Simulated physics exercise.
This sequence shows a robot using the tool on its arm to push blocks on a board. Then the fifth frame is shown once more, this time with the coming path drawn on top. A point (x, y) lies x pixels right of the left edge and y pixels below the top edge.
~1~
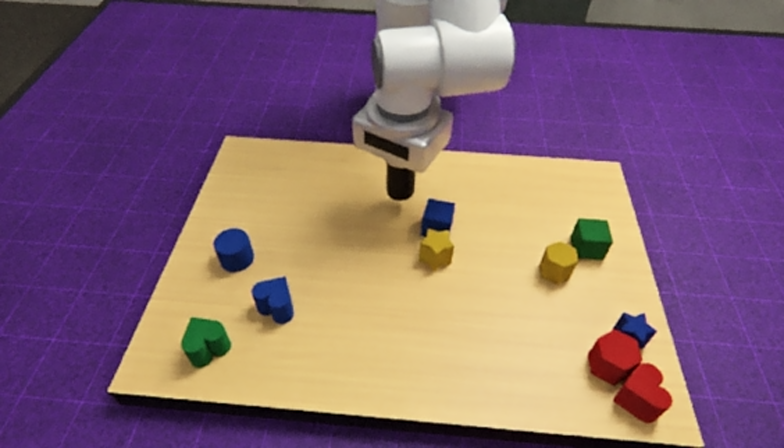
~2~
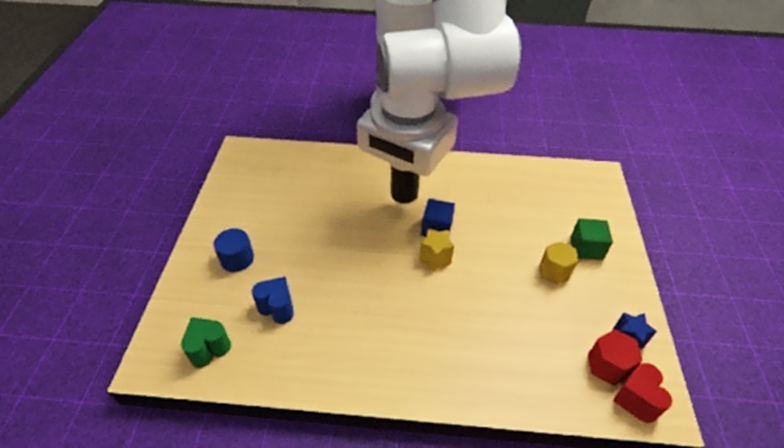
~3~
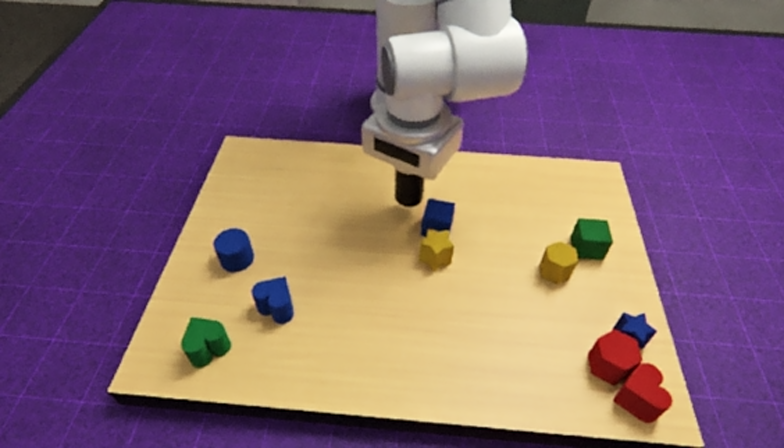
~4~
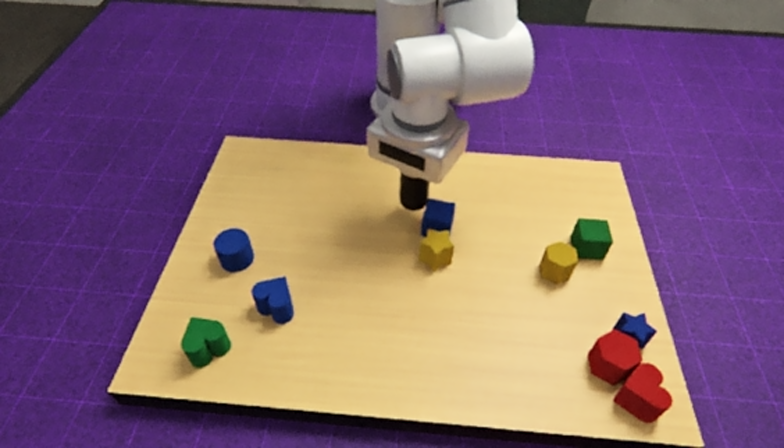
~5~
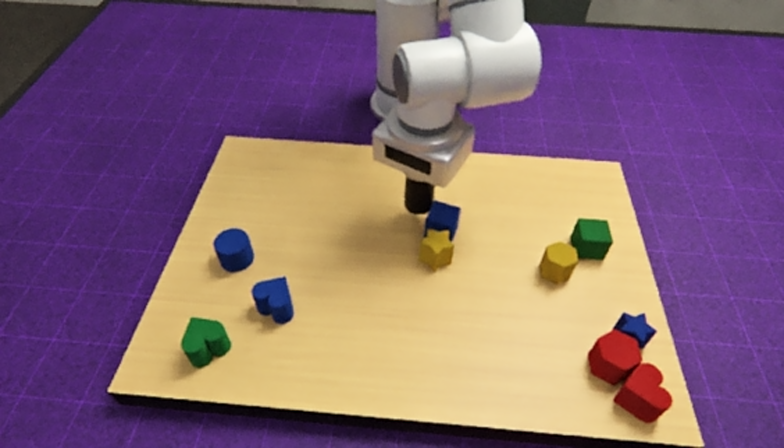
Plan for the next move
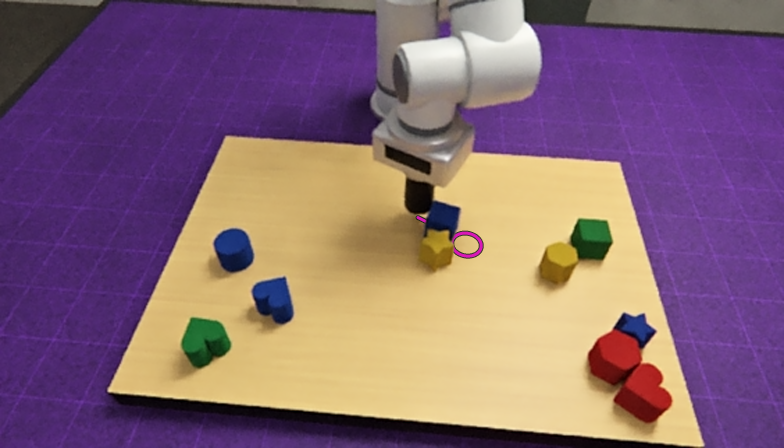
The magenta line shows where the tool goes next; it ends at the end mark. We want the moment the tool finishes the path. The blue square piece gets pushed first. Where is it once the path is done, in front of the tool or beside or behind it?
The tool still has the blue square piece in front of it when the path ends.
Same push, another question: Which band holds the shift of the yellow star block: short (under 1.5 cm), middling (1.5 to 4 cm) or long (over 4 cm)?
That block covers short of 1.5 cm.
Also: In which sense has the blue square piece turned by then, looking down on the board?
The twist is clockwise.
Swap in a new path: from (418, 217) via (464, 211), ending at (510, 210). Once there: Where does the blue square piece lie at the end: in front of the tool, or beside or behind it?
As far as I can tell, the blue square piece has dropped away to the side or behind.
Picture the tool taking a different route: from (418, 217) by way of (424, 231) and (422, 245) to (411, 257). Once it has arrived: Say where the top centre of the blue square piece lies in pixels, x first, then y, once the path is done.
The middle of the upper face of the blue square piece will lie at about (457, 223) in the picture.
Path on the board, from (418, 217) via (434, 226) and (450, 235), ending at (466, 244).
The first path, step by step. Halfway along, tool at (444, 218); blue square piece at (467, 229), turned 20° clockwise.
At the end, tool at (469, 232); yellow star block in place; blue square piece at (489, 246), turned 40° clockwise.
